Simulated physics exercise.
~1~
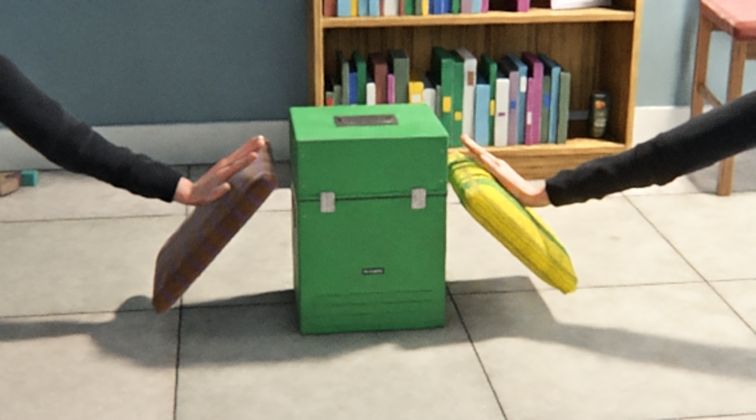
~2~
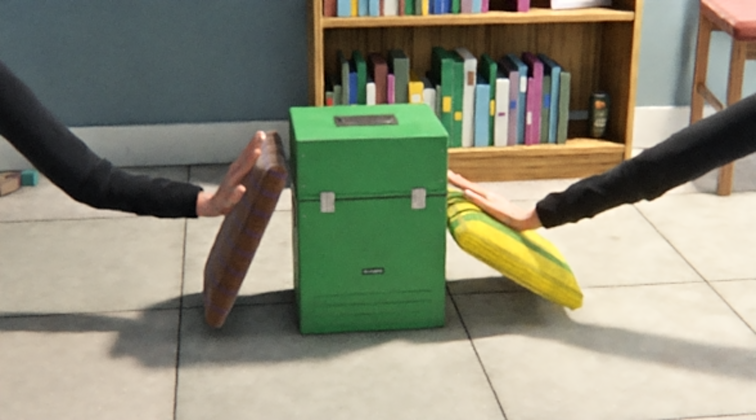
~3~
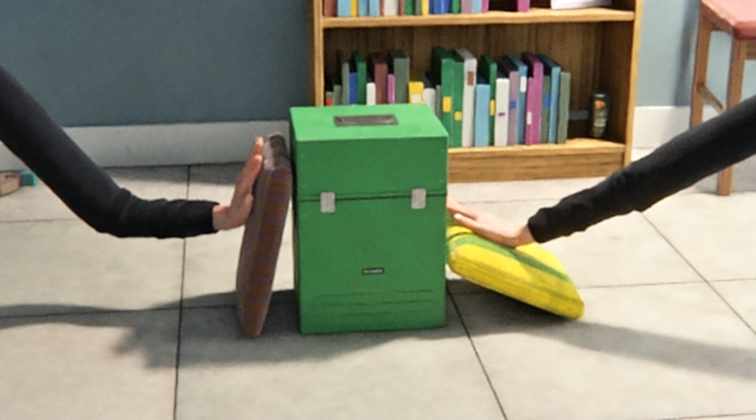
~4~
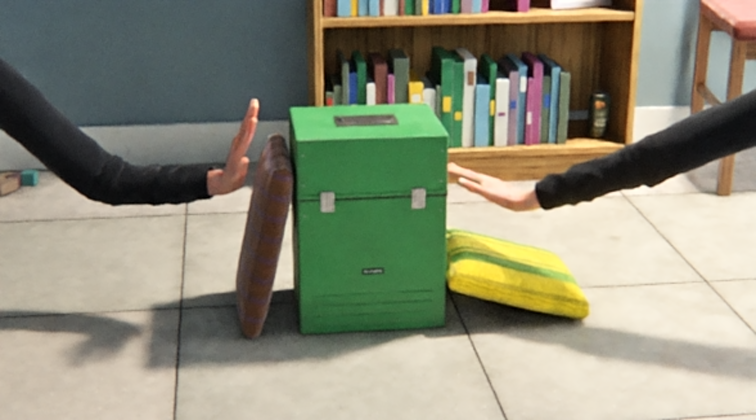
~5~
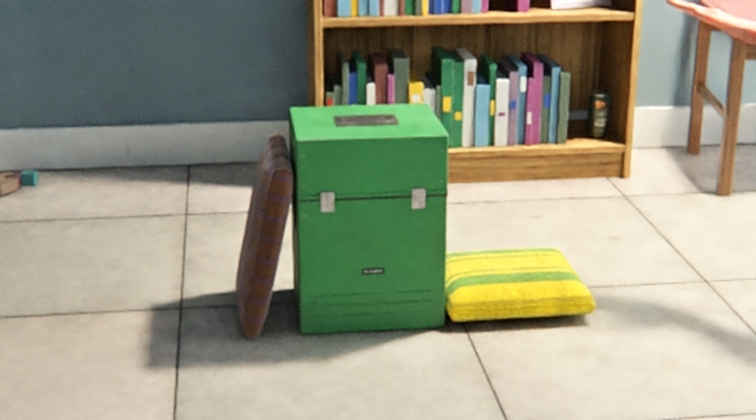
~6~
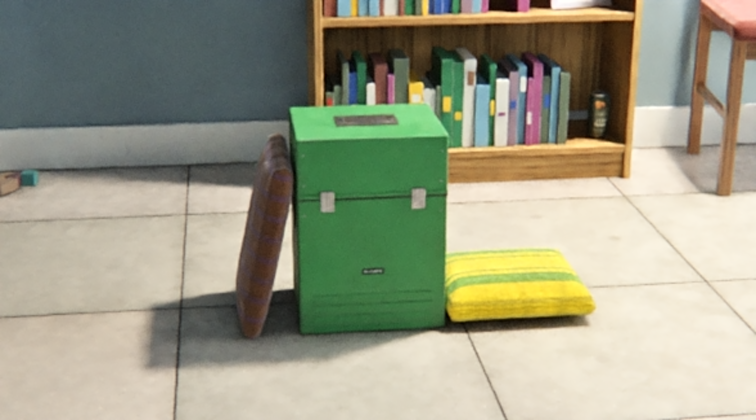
On a tiled floor, hands lean two cushions against a green chest; the yellow slides flat.
